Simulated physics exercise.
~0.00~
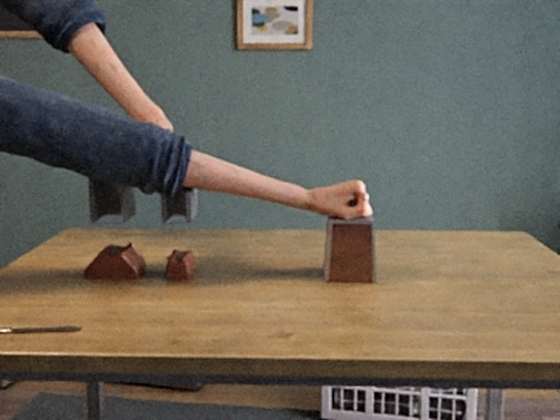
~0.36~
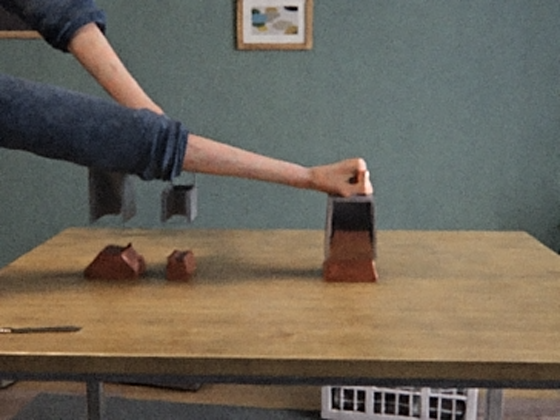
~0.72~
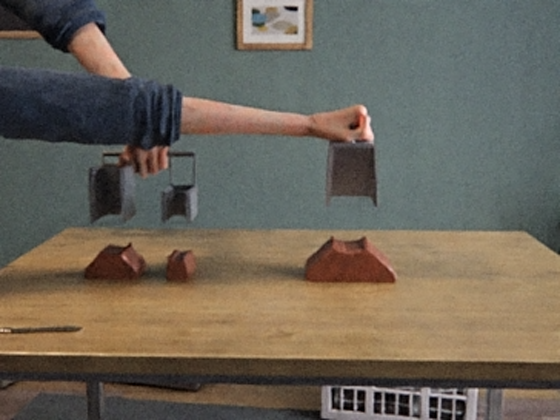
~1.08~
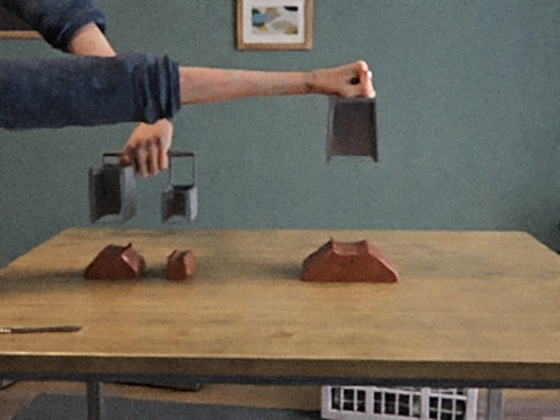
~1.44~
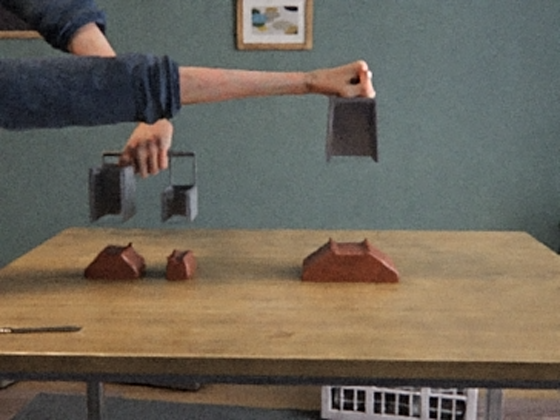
Reddish-brown clay block slumping into a low, wide mound on a wooden table as a hand lifts a grey tin off it.
